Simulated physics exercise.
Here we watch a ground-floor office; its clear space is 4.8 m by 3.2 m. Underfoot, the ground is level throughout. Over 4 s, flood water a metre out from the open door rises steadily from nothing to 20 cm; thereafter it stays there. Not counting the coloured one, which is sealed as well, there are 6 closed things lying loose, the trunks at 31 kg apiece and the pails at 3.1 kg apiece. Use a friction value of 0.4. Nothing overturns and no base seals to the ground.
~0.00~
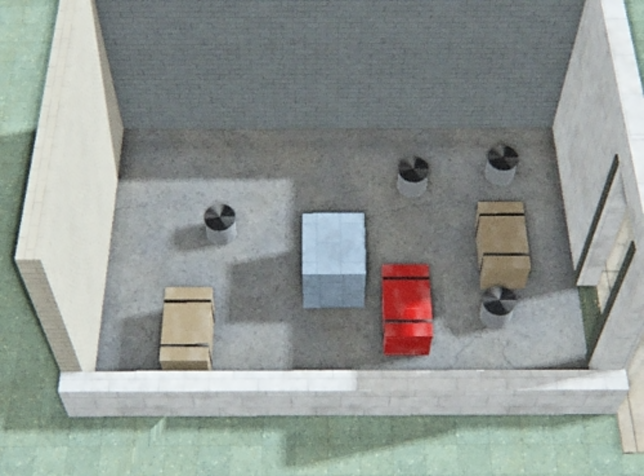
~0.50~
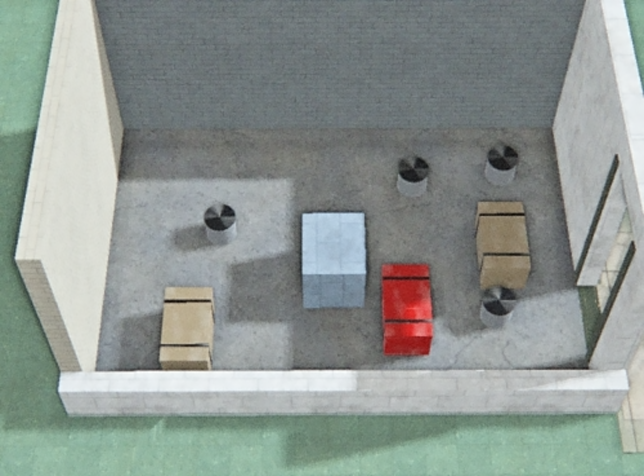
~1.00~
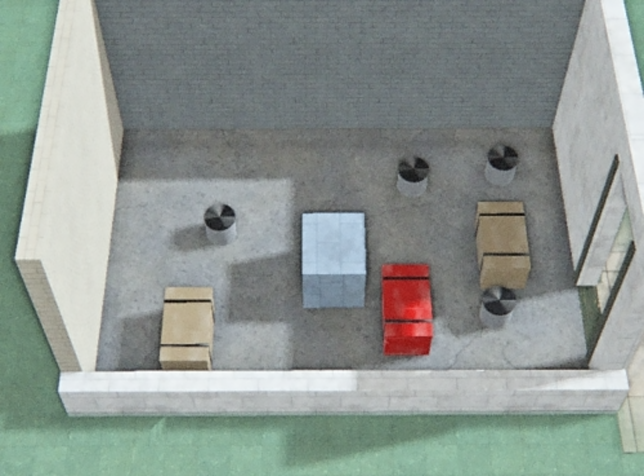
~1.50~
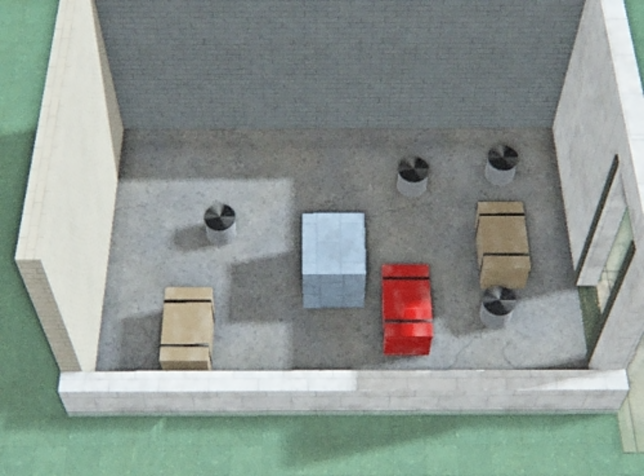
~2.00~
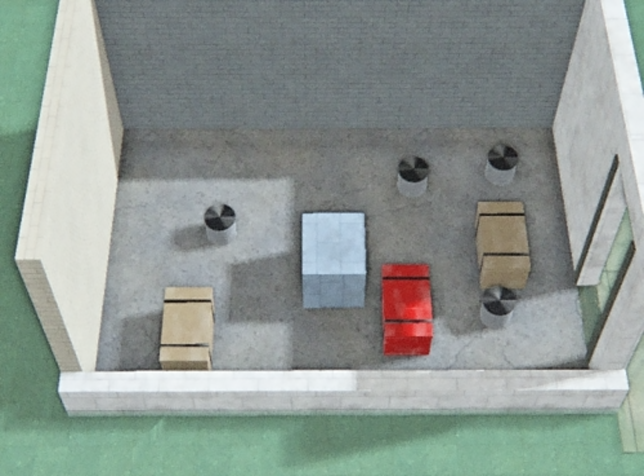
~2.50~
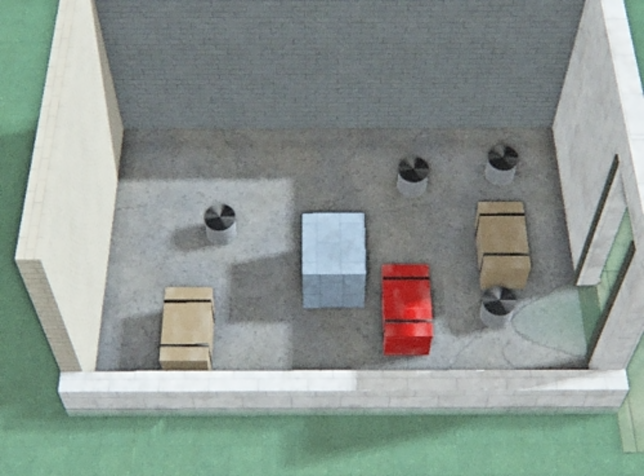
A large pale blue block stands near the middle of a grey-floored, roofless room with pale walls, seen from high above, with green ground outside. A red trunk sits to its right near the low front wall, with tan trunks to the left and right and four grey pails spread around. Nothing shifts and the view holds still, until a thin greenish sheet of water spreads in through the right-hand doorway.
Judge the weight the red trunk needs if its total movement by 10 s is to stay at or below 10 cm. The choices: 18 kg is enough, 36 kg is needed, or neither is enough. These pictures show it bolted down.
I'm betting neither pick is adequate.
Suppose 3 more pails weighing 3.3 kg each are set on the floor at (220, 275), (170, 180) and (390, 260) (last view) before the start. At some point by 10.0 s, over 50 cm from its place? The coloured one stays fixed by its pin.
Result, in order - falls shy; falls shy; falls shy.
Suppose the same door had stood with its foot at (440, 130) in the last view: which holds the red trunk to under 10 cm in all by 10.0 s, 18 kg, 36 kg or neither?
Then only the bigger mass works.
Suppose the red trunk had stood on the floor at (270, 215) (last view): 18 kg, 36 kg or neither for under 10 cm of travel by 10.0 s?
Outcome - success with both.
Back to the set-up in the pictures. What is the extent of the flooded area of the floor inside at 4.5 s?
Close to 4.0 m2, I'd say.
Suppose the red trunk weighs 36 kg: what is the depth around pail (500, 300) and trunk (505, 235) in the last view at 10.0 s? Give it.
Close to 3 and 6 centimetres.
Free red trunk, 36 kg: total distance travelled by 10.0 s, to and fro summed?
I'd put it near 20 cm in all.
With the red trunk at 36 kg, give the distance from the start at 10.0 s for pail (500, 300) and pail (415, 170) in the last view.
They sit 250 cm and 50 cm away, in the order given.
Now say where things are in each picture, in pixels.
In the first picture, the red trunk at (407, 300), on the bottom; water covers 0.0 m2; 0 of 7 have shifted.
In the second picture, the red trunk at (407, 300) rests on the ground; water covers 0.0 m2; 0 of 7 have shifted.
In the third picture, the red trunk at (407, 300) rests on the ground; water covers 0.0 m2; 0 of 7 have shifted.
In the fourth picture, the red trunk at (407, 300) rests on the ground; 0.0 m2 under water; 0 of 7 have shifted.
In the fifth picture, the red trunk at (407, 300) rests on the ground; 0.0 m2 under water; 0 of 7 have shifted.
In the sixth picture, the red trunk at (407, 300), on the bottom; 0.3 m2 under water; 0 of 7 have shifted.
After 3.5 s the red trunk would be 0 cm from its start with 18 kg and 0 cm from its start with 36 kg; 0 cm of water round it then.
After 4.5 s the red trunk would be 16 cm from its start with 18 kg and 0 cm from its start with 36 kg; 5 cm of water round it then.
After 7.0 s the red trunk would be 69 cm from its start with 18 kg and 19 cm from its start with 36 kg; 5 cm of water round it then.
After 10.0 s the red trunk would be 192 cm from its start with 18 kg and 19 cm from its start with 36 kg; 7 cm of water round it then.
